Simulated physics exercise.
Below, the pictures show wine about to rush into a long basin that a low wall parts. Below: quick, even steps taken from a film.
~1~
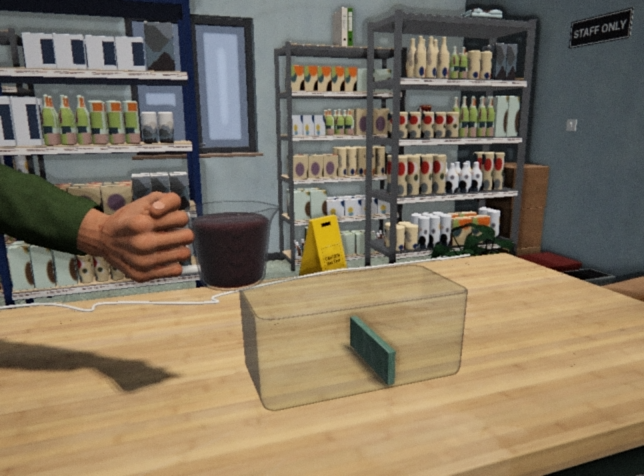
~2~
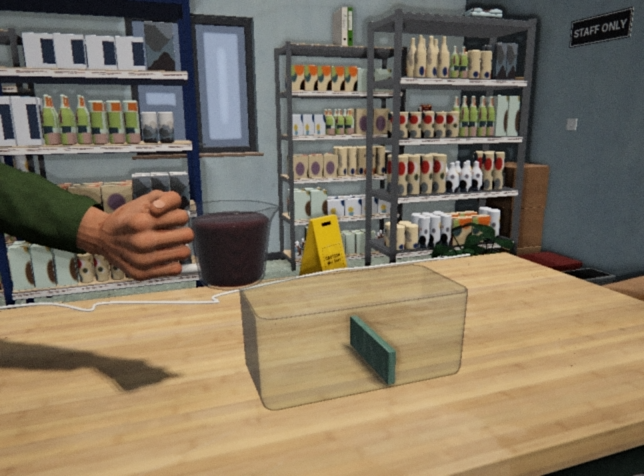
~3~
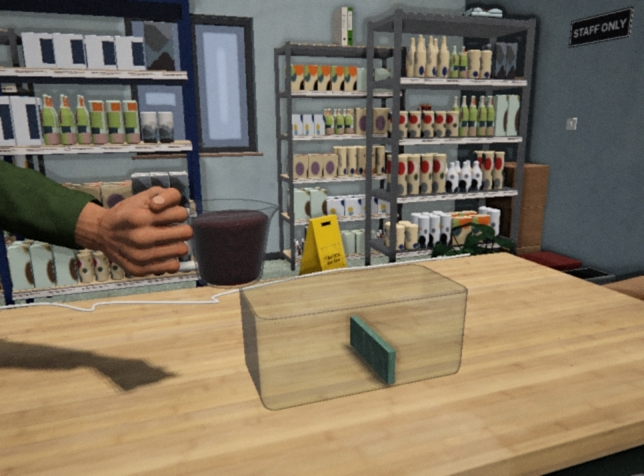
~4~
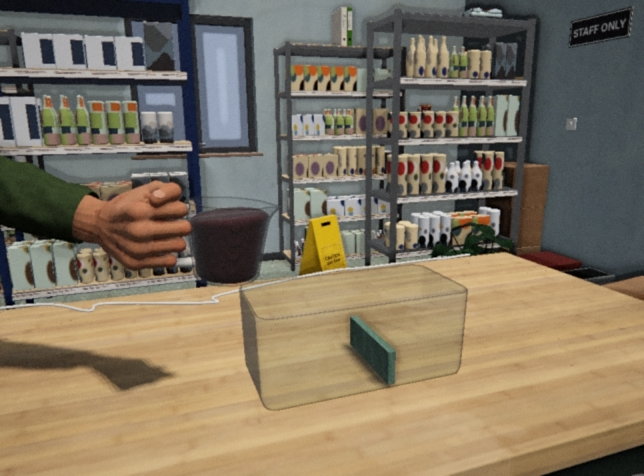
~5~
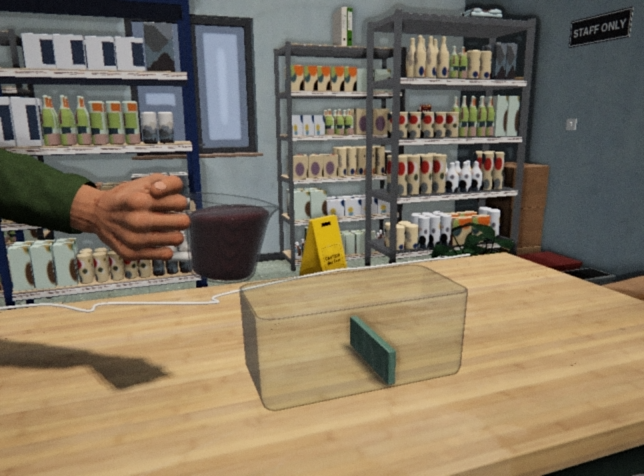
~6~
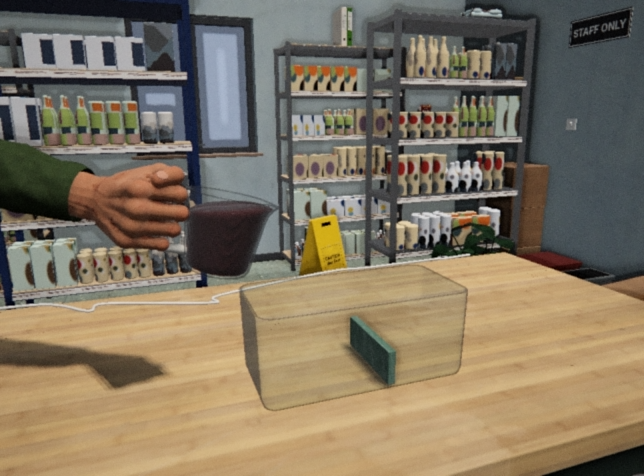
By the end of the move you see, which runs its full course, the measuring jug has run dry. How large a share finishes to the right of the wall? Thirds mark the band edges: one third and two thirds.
I would say less than a third ends up on that side.
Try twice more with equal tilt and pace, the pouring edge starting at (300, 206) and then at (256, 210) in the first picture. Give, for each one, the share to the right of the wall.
First try 35 %, second try 5 %.
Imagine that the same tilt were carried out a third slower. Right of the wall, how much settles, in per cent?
Somewhere near 5 percent.
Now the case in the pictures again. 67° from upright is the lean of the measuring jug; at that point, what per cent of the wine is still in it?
Roughly 75 percent remains at that point.
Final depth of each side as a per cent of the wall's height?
Left near 40; right near 0.
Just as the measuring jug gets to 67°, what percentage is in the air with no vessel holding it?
I'd say some 20 per cent.
A moment on, the measuring jug is tipped part way and 75 per cent is still to pour, 3 is left of the wall and 0 right of it.
Next, the measuring jug is tipped on its side and 23 per cent is still to pour, 44 is left of the wall and 1 right of it.
Then the measuring jug is tipped on its side and 3 per cent is still to pour, 85 is left of the wall and 3 right of it.
Later the measuring jug is tipped on its side and 0 per cent is still to pour, 91 is left of the wall and 5 right of it.
In the end 92 per cent lies left of the wall, 5 right of it and 4 outside.
